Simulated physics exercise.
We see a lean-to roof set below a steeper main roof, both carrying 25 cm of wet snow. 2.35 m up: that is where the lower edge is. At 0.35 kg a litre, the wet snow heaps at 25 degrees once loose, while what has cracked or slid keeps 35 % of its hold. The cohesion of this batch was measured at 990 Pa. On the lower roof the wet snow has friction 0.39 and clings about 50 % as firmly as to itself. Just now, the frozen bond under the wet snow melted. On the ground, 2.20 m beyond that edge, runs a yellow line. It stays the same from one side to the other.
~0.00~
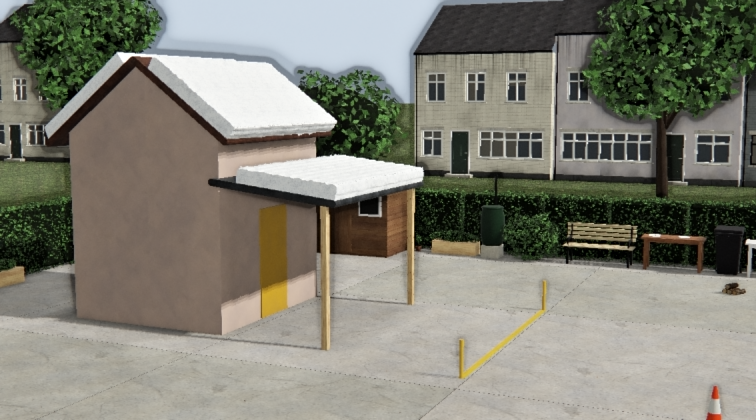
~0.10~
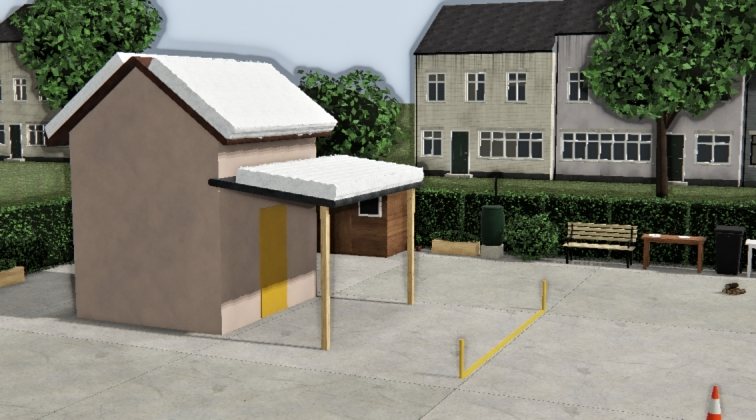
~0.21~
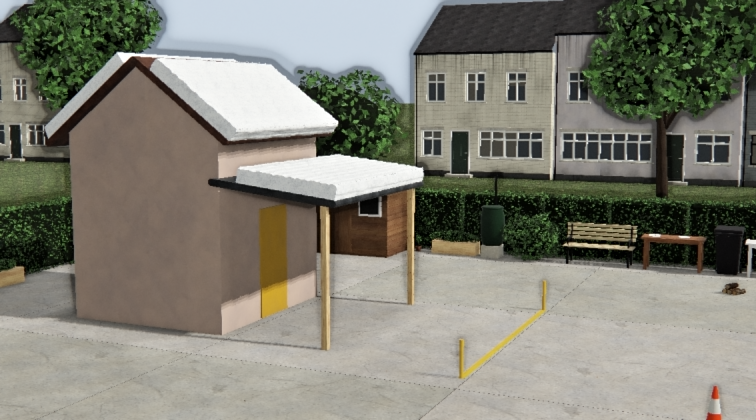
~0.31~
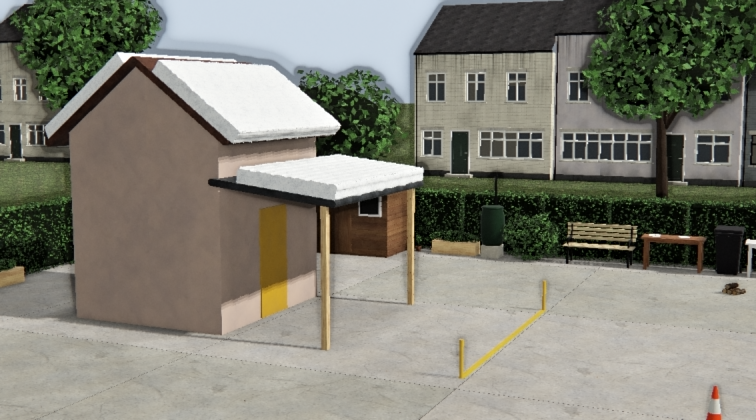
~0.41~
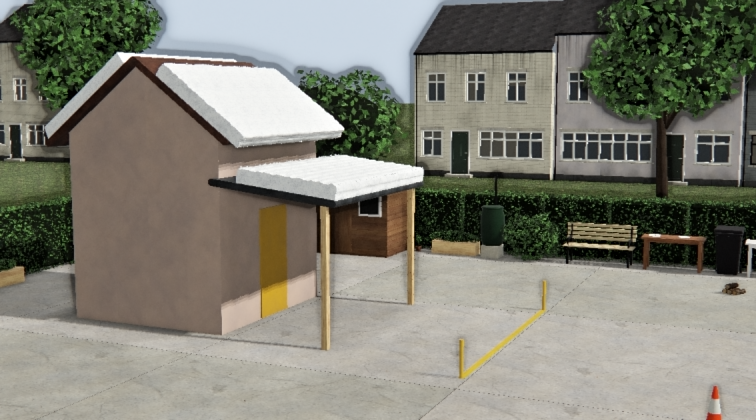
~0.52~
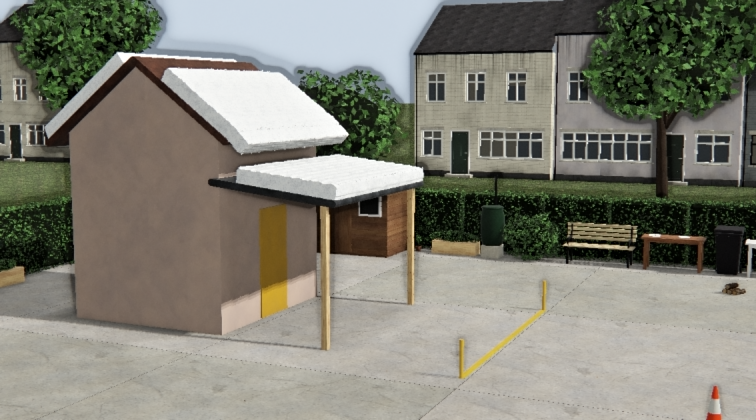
A thick white slab of snow slides slowly down the right side of a small building's roof.
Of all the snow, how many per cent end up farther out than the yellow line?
I would say about 0 per cent of all the snow ends up past the yellow line.
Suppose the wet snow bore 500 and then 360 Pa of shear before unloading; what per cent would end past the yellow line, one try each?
Roughly 0 % followed by roughly 0 %.
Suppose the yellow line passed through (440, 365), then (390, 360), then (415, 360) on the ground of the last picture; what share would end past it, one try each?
First try 0 per cent, second 0 per cent, third 0 per cent.
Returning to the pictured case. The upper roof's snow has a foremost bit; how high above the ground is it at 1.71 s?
Roughly 2.8 m.
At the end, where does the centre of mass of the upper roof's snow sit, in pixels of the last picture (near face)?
The spot is somewhere around (260, 154).
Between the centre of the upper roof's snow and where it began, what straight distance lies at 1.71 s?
About 1.6 m.
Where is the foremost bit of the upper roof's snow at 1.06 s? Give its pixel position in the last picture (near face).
Near (285, 169), I'd say.
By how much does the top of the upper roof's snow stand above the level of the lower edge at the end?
About 1.2 m above the lower edge.
After 1.06 s, none is below the lower edge and 0 % is past the line.
After 1.71 s, none is below the lower edge and 0 % is past the line.
After 2.35 s, none is below the lower edge and 0 % is past the line.
After 3.00 s, none is below the lower edge and 0 % is past the line.
After 3.10 s, at the end, none is below the lower edge and 0 % is past the line.
